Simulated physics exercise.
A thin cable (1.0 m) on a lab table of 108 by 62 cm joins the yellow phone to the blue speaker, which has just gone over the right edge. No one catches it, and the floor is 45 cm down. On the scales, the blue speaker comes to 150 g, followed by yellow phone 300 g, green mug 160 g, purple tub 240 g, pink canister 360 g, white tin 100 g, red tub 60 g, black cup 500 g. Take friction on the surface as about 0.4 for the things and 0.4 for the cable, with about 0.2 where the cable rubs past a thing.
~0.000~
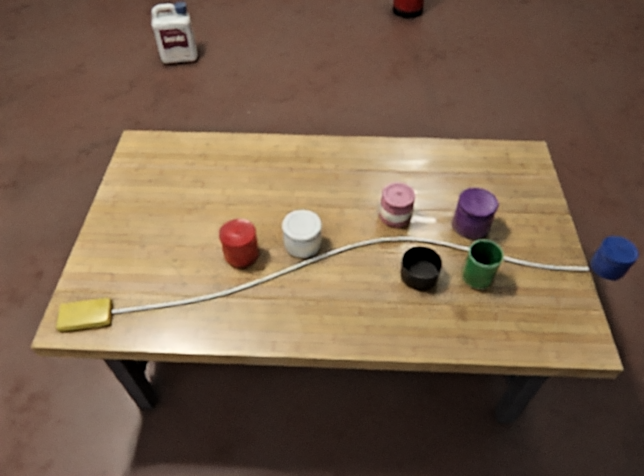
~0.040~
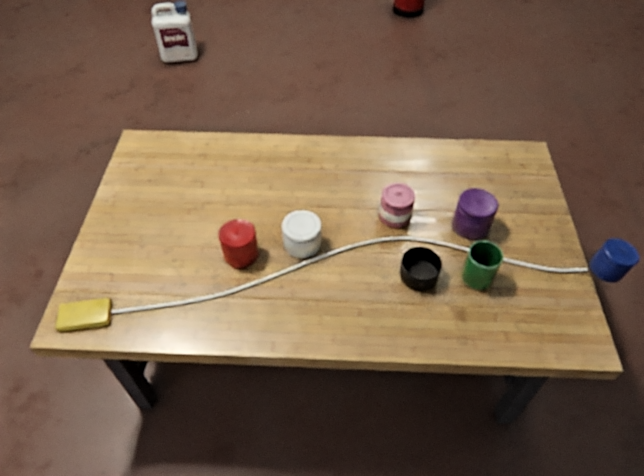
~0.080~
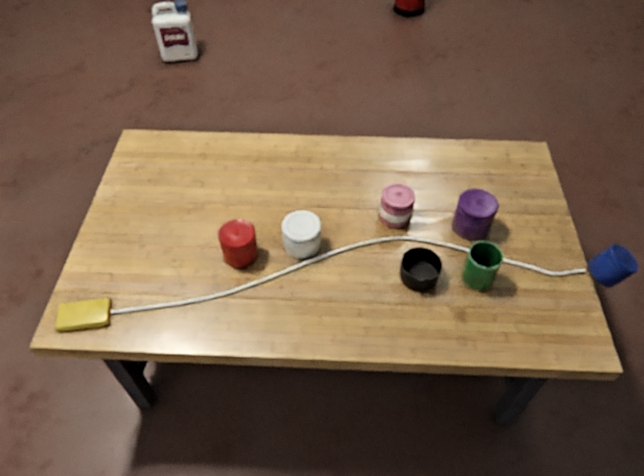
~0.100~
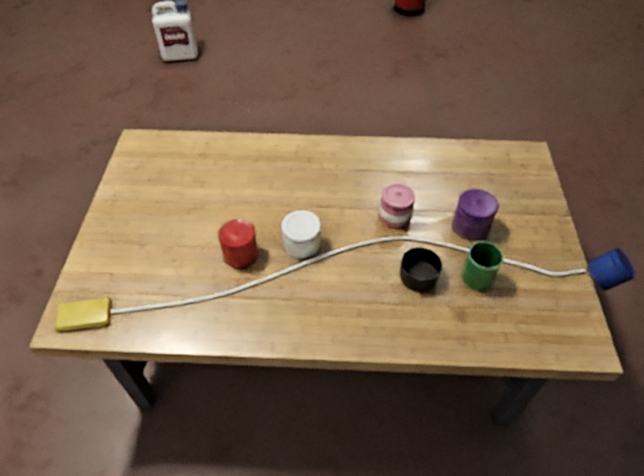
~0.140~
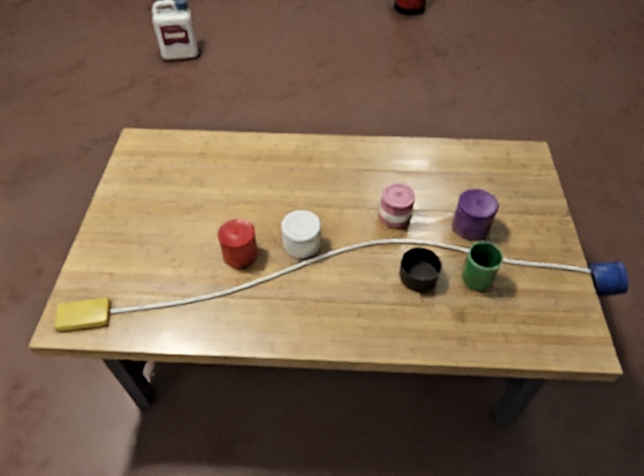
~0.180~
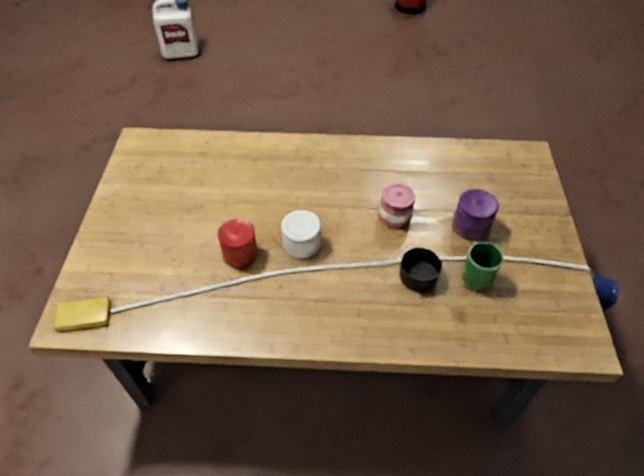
The clip shows a blue speaker, joined by a thin cable to a yellow phone on a wooden table of colourful containers, turning and dropping slightly beyond the right edge while the cable shifts and straightens.
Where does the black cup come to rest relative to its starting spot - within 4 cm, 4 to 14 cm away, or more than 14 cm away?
Extent: Low.
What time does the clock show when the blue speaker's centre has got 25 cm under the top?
Not at all.
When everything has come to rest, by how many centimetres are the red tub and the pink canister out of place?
Final places, approx.: Red tub 0 cm off, pink canister 0 cm off.
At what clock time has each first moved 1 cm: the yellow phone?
Yellow phone at about 0.24 s on the clock.
After 0.4 s, the cable's tail end at (135, 306); blue speaker over the edge, yellow phone 5 cm off its start.
After 0.7 s, the cable's tail end at (135, 306); blue speaker over the edge, yellow phone 5 cm off its start.
After 0.9 s, the cable's tail end at (136, 306); blue speaker over the edge, yellow phone 5 cm off its start at (107, 307).
After 1.2 s, the cable's tail end at (136, 306); yellow phone 5 cm off its start, blue speaker over the edge.
After 2.4 s, the cable's tail end at (136, 306); black cup 0 cm off its start at (422, 263), blue speaker over the edge, yellow phone 5 cm off its start at (107, 307).
